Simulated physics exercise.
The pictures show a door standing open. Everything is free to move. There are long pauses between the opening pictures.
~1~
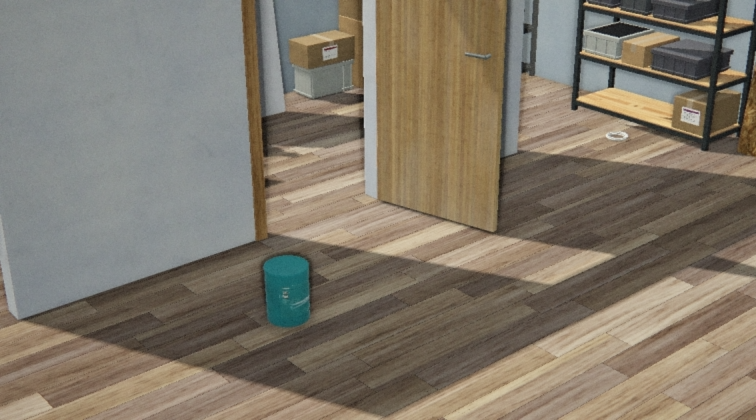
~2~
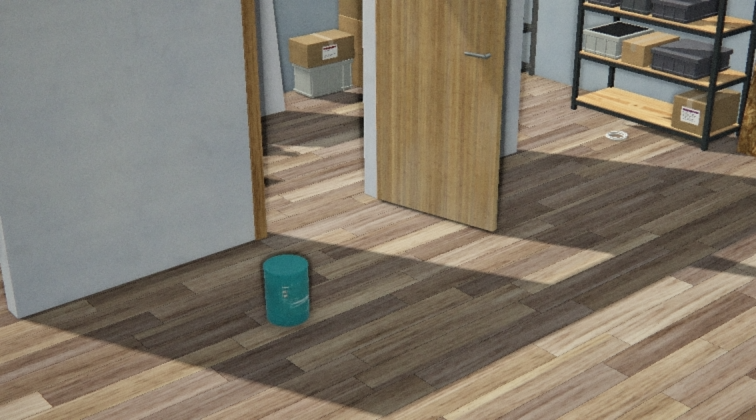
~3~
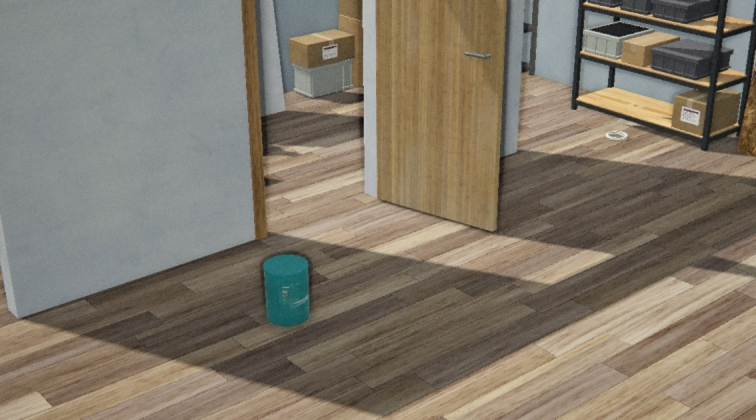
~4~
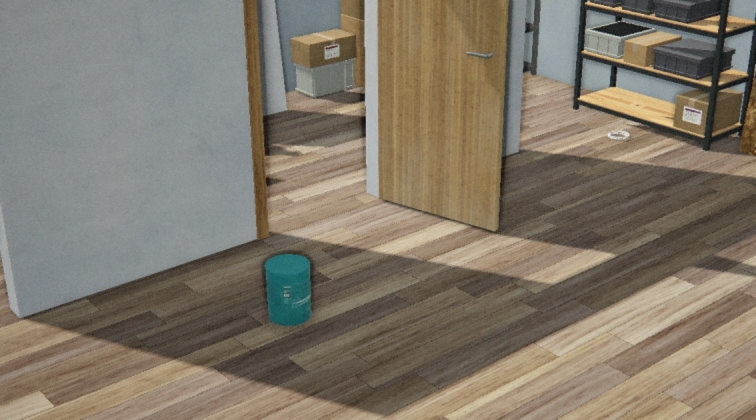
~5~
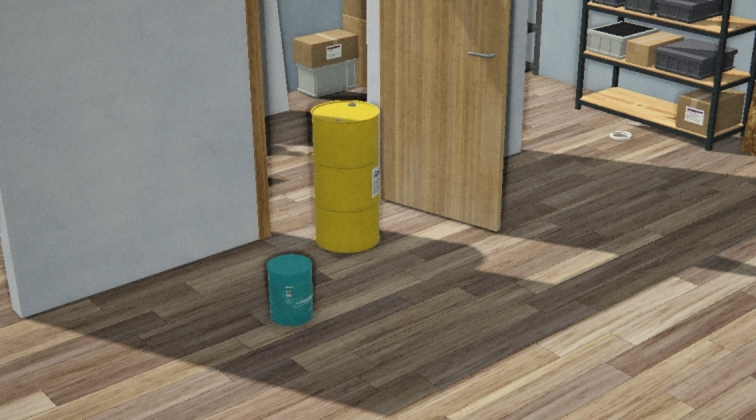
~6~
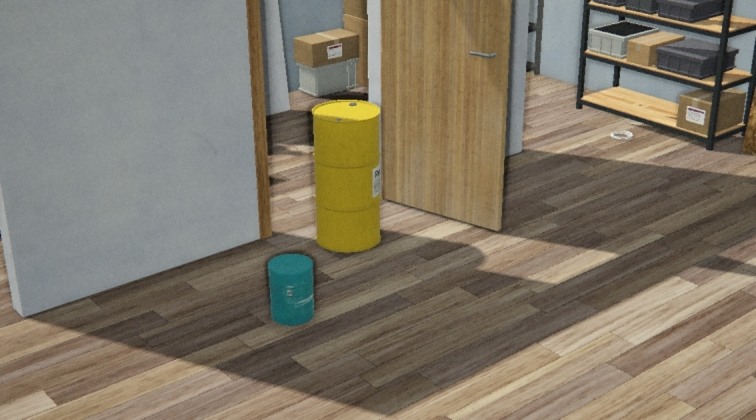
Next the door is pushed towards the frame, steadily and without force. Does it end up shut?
As it turns out, it stops short.
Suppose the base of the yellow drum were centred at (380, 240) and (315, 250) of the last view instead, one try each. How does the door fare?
In the first case it is blocked; in the second case it jams.
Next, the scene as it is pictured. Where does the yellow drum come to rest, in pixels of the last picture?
Around (341, 176).
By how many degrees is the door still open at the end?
Some 45° open.
Then, 0.50 s later than the last frame, door 95° open.
Then, 0.90 s later than the last frame, door 77° open.
Then, 1.20 s later than the last frame, door 60° open.
Then, 1.40 s later than the last frame, door 50° open.
When it is over, door 47° open; both as before. End places, in pixels of the last picture, yellow drum near (341, 176).
